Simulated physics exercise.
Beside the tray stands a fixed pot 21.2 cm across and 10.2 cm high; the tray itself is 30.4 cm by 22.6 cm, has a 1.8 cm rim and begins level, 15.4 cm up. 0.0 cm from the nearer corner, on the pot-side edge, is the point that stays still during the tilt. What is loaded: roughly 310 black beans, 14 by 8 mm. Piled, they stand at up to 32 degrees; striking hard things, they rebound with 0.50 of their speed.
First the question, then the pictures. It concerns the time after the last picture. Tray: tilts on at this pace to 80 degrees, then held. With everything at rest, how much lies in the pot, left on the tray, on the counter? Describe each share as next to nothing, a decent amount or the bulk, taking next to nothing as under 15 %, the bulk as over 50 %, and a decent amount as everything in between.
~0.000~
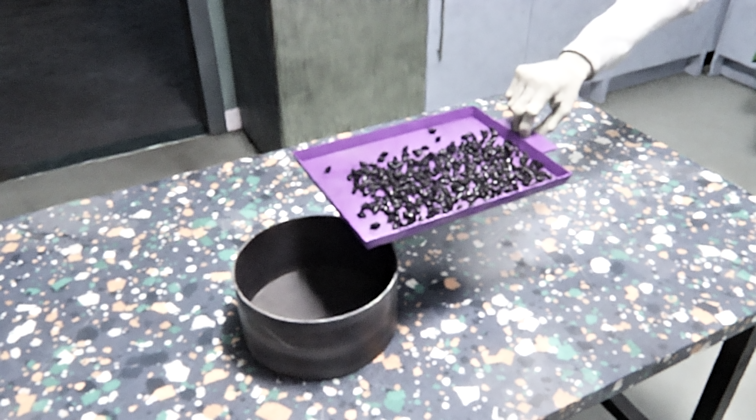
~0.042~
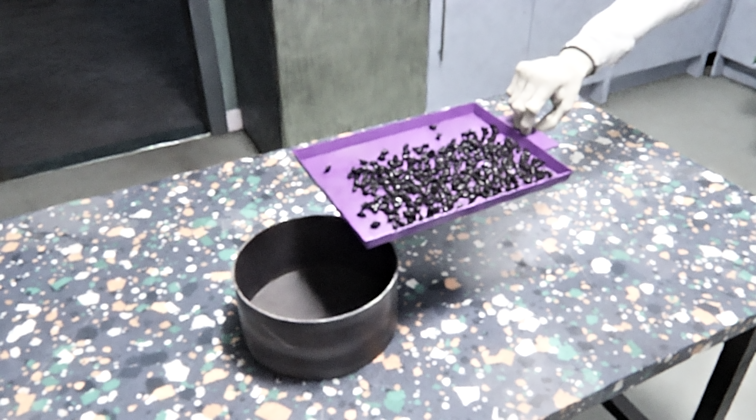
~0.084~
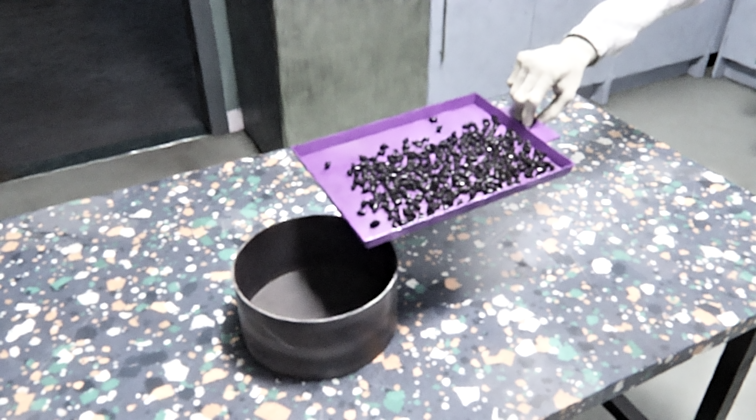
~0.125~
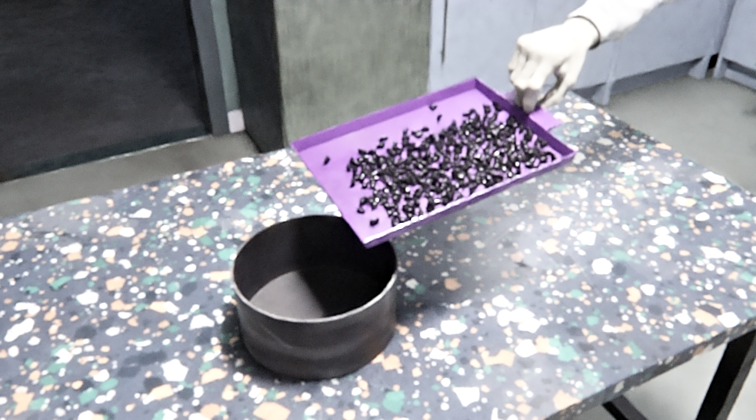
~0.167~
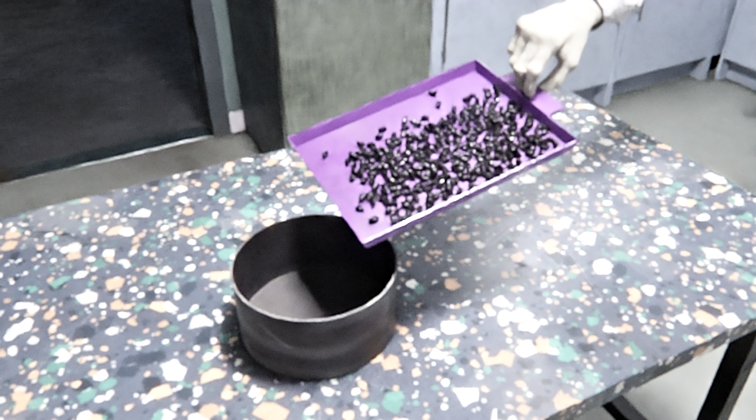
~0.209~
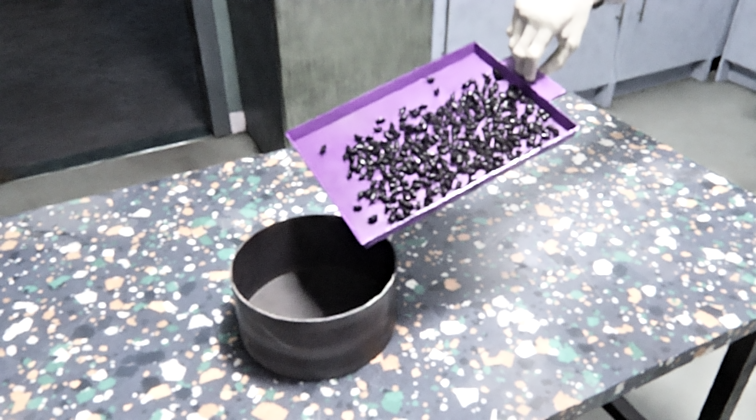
As I see it, pot: That should get more than half, tray: That should get only a little, counter: That should get a moderate amount.
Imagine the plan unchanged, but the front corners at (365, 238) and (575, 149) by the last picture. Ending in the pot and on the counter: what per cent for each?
Final per cent - pot 25, counter 70.
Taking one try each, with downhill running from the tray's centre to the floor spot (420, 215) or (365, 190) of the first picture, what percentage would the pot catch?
Roughly 25 per cent on the first try and 75 per cent on the second.
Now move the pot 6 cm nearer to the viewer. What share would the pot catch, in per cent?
It would be near 100 per cent.
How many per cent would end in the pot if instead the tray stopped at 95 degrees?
Share in the pot: Around 70 %.
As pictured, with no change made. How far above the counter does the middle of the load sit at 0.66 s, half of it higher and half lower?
Height: Around 20 cm.
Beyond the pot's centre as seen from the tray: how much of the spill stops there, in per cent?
Around 90 per cent, give or take.
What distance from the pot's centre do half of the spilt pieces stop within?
Roughly 26 cm from the centre.
Then, at 0.48 s, tilt 49 degrees; the tray holds 100 %, the pot 0 %.
After 0.66 s, tilt 70 degrees; the tray holds 85 %, the pot 0 %.
After 0.96 s, tilt 80 degrees; the tray holds 5 %, the pot 60 %.
At rest (2.2 s), pot 65 %, tray 5 %, counter 35 %.
